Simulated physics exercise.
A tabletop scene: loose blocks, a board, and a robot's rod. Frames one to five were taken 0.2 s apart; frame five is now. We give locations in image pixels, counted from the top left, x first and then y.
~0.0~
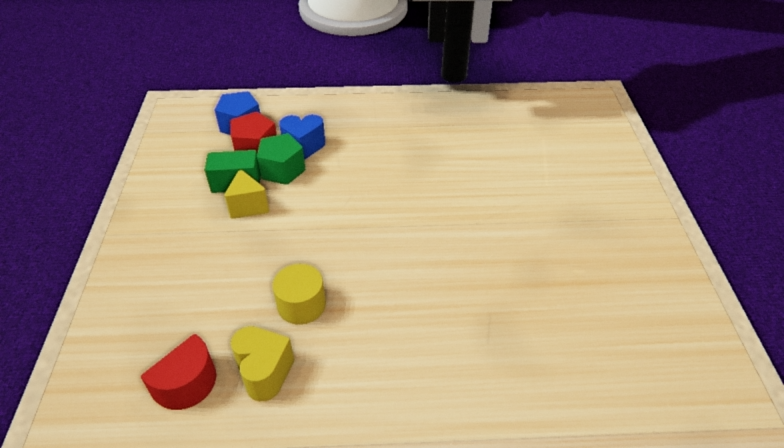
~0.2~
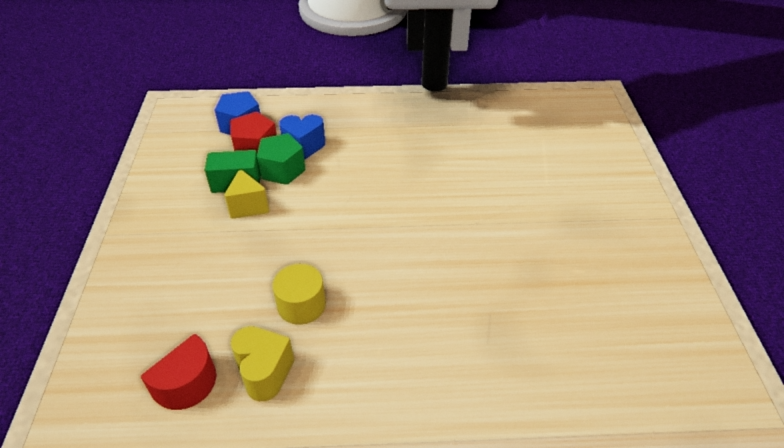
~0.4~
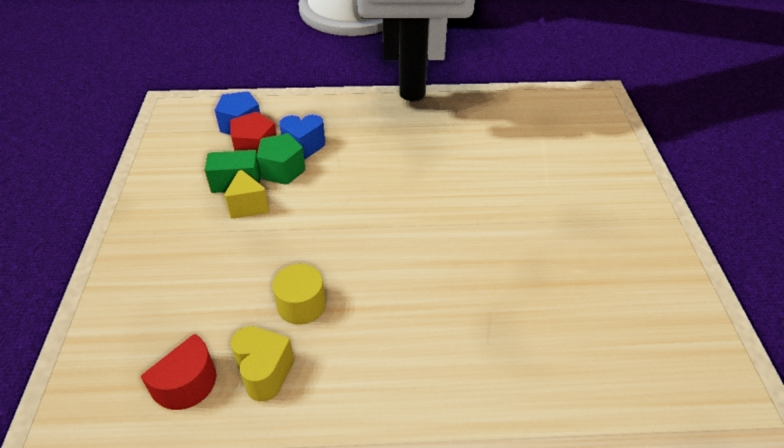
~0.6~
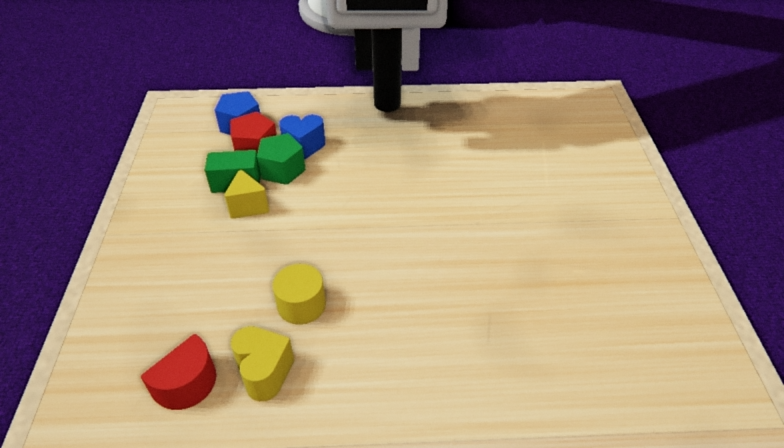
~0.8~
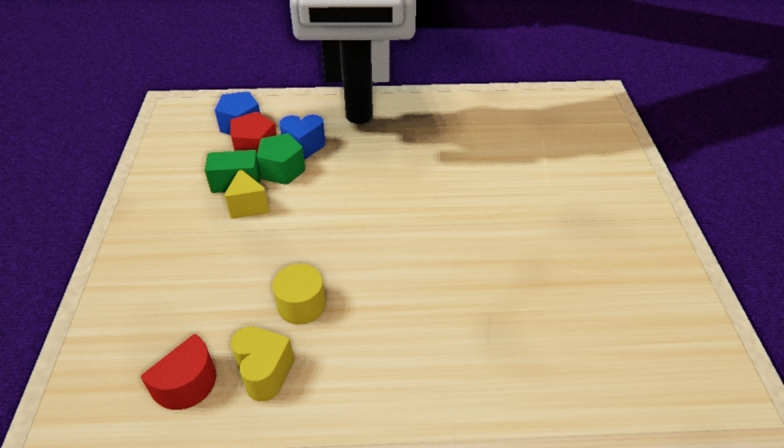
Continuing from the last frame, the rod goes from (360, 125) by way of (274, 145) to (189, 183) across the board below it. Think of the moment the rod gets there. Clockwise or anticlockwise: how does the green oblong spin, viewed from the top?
The twist is clockwise.
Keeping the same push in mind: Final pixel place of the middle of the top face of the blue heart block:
The spot you're after is about (222, 171) in the image.
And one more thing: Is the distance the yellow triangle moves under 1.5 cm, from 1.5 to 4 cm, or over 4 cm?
The move is medium, 1.5 to 4 cm.
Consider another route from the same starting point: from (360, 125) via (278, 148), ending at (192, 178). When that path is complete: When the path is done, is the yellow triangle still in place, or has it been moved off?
Moved away.
The first path, step by step. One third of the way, rod at (299, 128); green oblong at (216, 165); yellow triangle at (240, 188), turned 25° anticlockwise; red pentagonal block at (229, 130), turned 30° clockwise; green pentagonal block at (267, 160), turned 25° anticlockwise; blue heart block at (275, 134), turned 20° anticlockwise.
Two thirds of the way, rod at (243, 149); green oblong at (200, 178), turned 45° clockwise; yellow triangle at (236, 199), turned 25° anticlockwise; red pentagonal block at (200, 138), turned 85° clockwise; green pentagonal block at (260, 178), turned 80° anticlockwise; blue heart block at (234, 160), turned 70° anticlockwise.
At the end, rod at (186, 175); green oblong at (192, 185), turned 65° clockwise; yellow triangle at (236, 202), turned 20° anticlockwise; red pentagonal block at (164, 143), turned 165° clockwise; green pentagonal block at (261, 180), turned 85° anticlockwise; blue heart block at (222, 171), turned 120° anticlockwise.
